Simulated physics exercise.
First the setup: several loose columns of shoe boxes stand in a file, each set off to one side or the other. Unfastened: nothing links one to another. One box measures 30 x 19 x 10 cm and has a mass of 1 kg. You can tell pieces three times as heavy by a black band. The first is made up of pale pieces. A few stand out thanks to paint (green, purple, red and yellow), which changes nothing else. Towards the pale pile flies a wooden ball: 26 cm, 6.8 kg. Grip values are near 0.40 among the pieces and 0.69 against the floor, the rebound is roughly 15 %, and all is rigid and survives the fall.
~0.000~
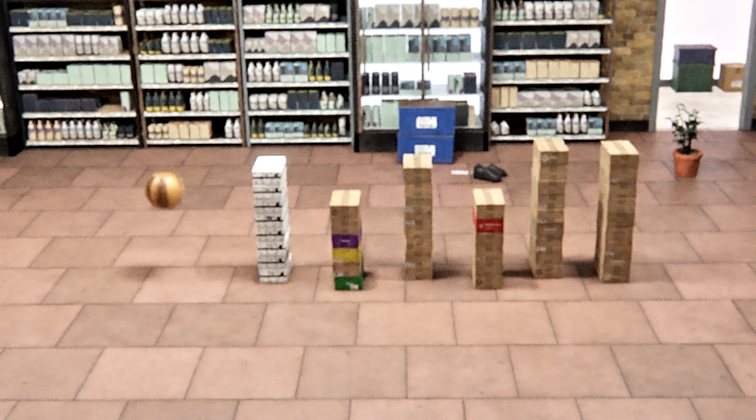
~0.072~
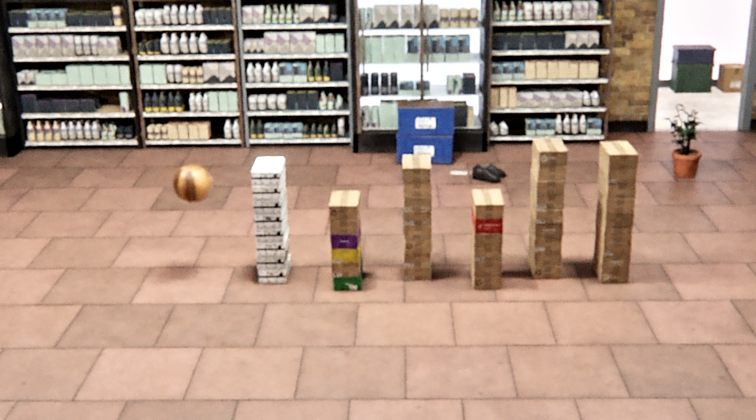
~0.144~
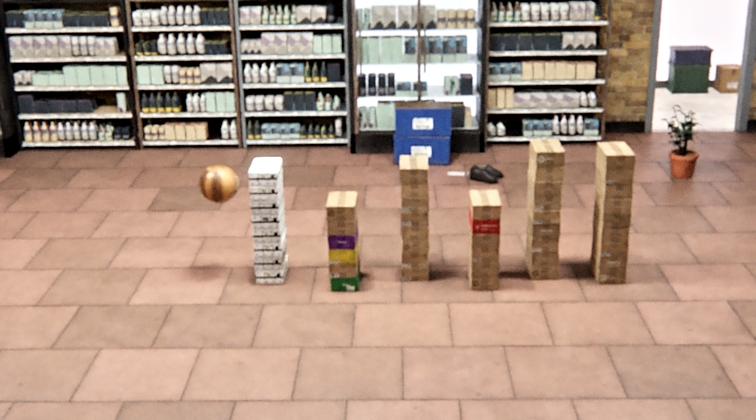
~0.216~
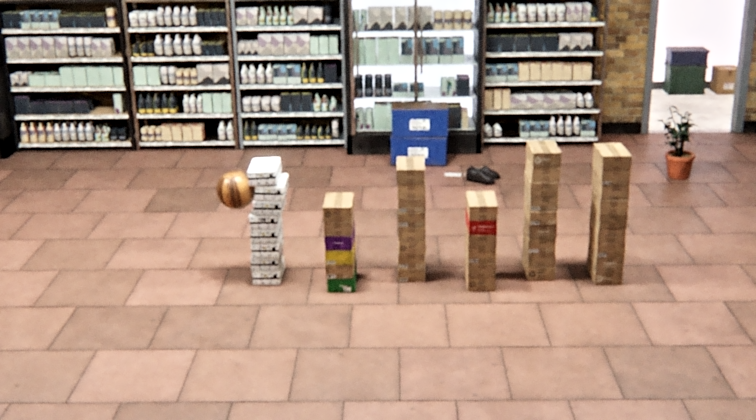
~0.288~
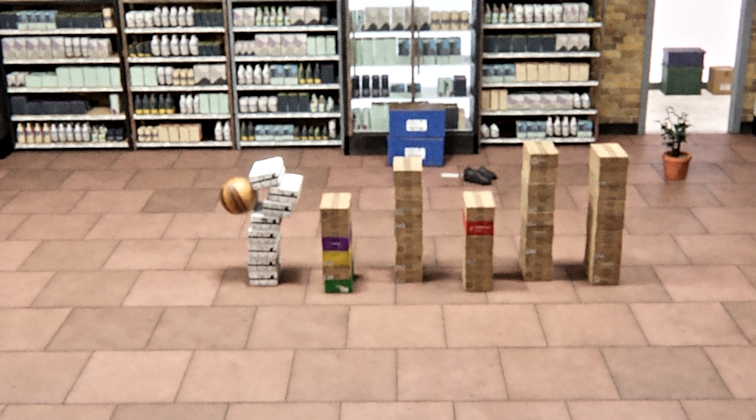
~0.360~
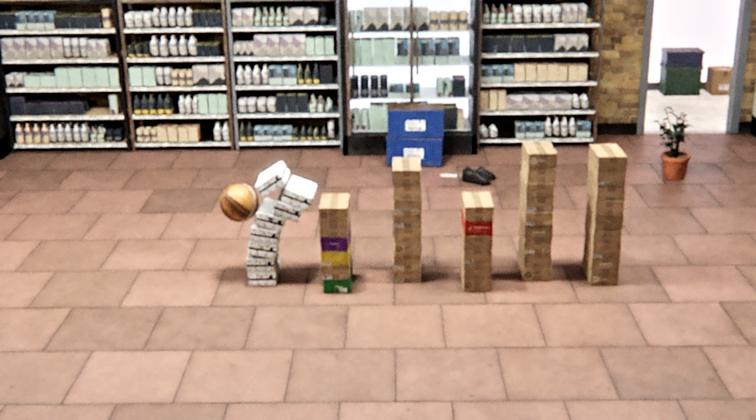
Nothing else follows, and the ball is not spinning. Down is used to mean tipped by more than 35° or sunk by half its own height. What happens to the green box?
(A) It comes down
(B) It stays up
The answer is B.
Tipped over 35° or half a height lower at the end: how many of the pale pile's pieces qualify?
Tally of pale pieces: 6.
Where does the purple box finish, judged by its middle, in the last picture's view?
It settles close to (421, 276) in the last view.
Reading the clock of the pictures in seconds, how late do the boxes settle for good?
I'd say around 3.5 seconds.
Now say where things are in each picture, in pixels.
In the first picture (places mark the middle of the side facing us; the camera pans a little), ball (165, 190) 52 cm from contact, 2.9 m/s; green box (348, 284); purple box (345, 242); yellow box (346, 256); the rest undisturbed.
The second picture shows ball (193, 184) 32 cm from contact, 2.8 m/s; green box (347, 284).
The third picture shows ball (219, 184) 13 cm from contact, 2.8 m/s; green box (344, 285).
The fourth picture shows ball (236, 190) after contact, 1.0 m/s; green box (341, 286).
The fifth picture shows ball (239, 196) after contact, 0.3 m/s; green box (338, 287); the rest undisturbed.
The sixth picture shows ball (239, 203) after contact, 1.0 m/s; green box (337, 287); yellow box (335, 259); purple box (334, 245); the rest undisturbed.
After 0.52 s, 3 of the pale pile down; none of the 38 other boxes down, 3 disturbed; green box unmoved; purple box shifted 10 mm.
After 0.78 s, 6 of the pale pile down; none of the 38 other boxes down, 6 disturbed; green box leaning 13°; yellow box leaning 13°.
After 1.10 s, 6 of the pale pile down; 1 of the 38 other boxes down; green box shifted 15 mm; yellow box leaning 35°.
After 1.62 s, 6 of the pale pile down; 5 of the 38 other boxes down; green box shifted 15 mm; yellow box on its side.
At rest (3.8 s), 6 of the pale pile down; 5 of the 38 other boxes down; green box shifted 16 mm; purple box on its side; yellow box on its side. As the last picture would show them, middles, green box near (340, 278), purple box near (421, 276).
